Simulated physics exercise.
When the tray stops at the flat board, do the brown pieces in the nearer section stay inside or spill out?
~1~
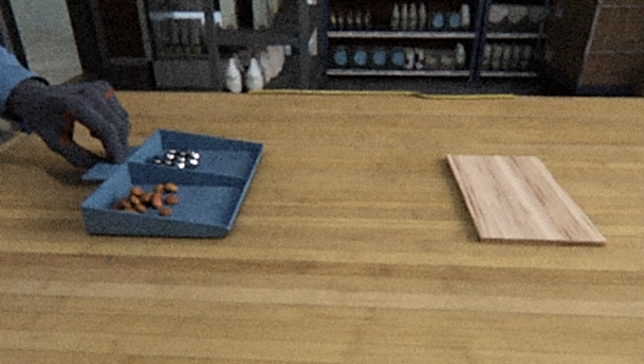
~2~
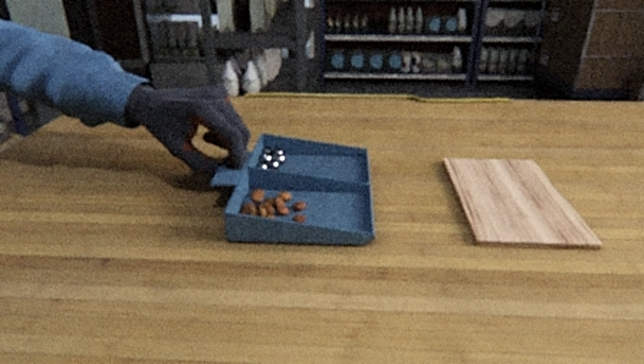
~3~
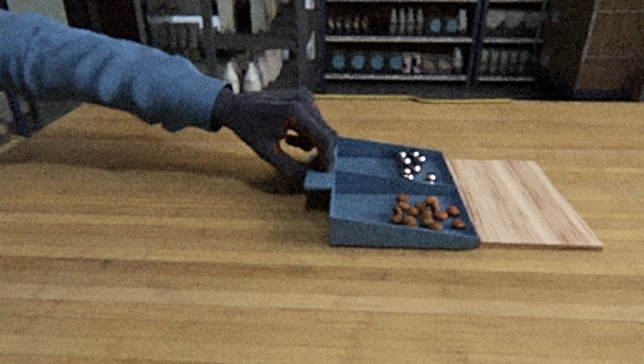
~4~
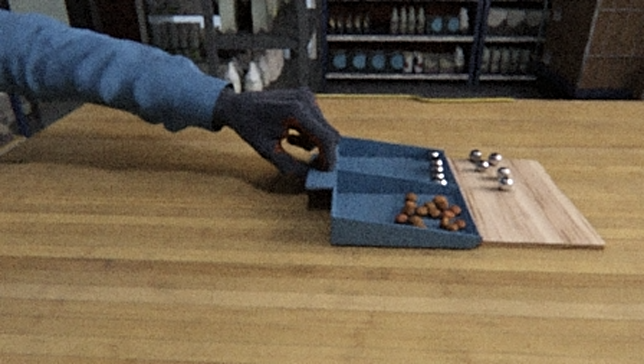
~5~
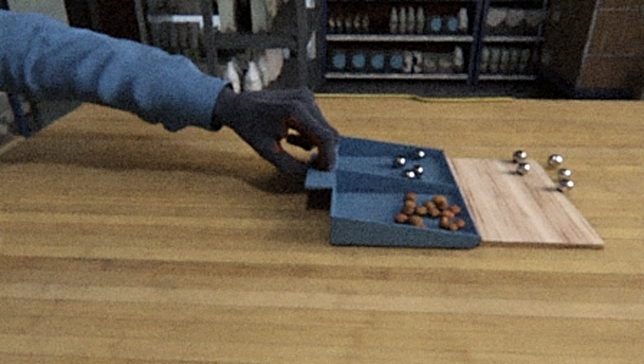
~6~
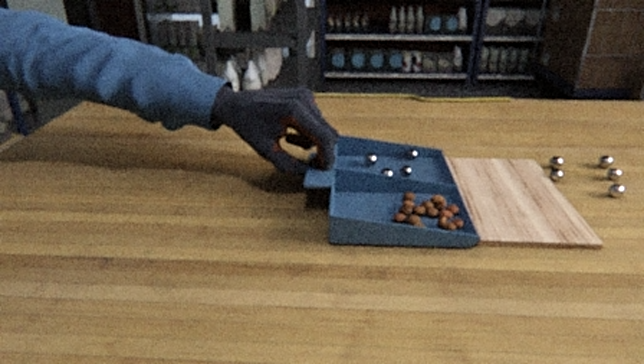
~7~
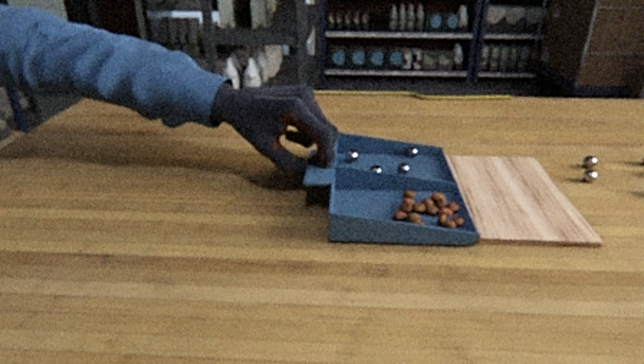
The brown pieces slide towards the front rim but stay inside the tray. Some of the shiny balls from the farther section roll out over the board.
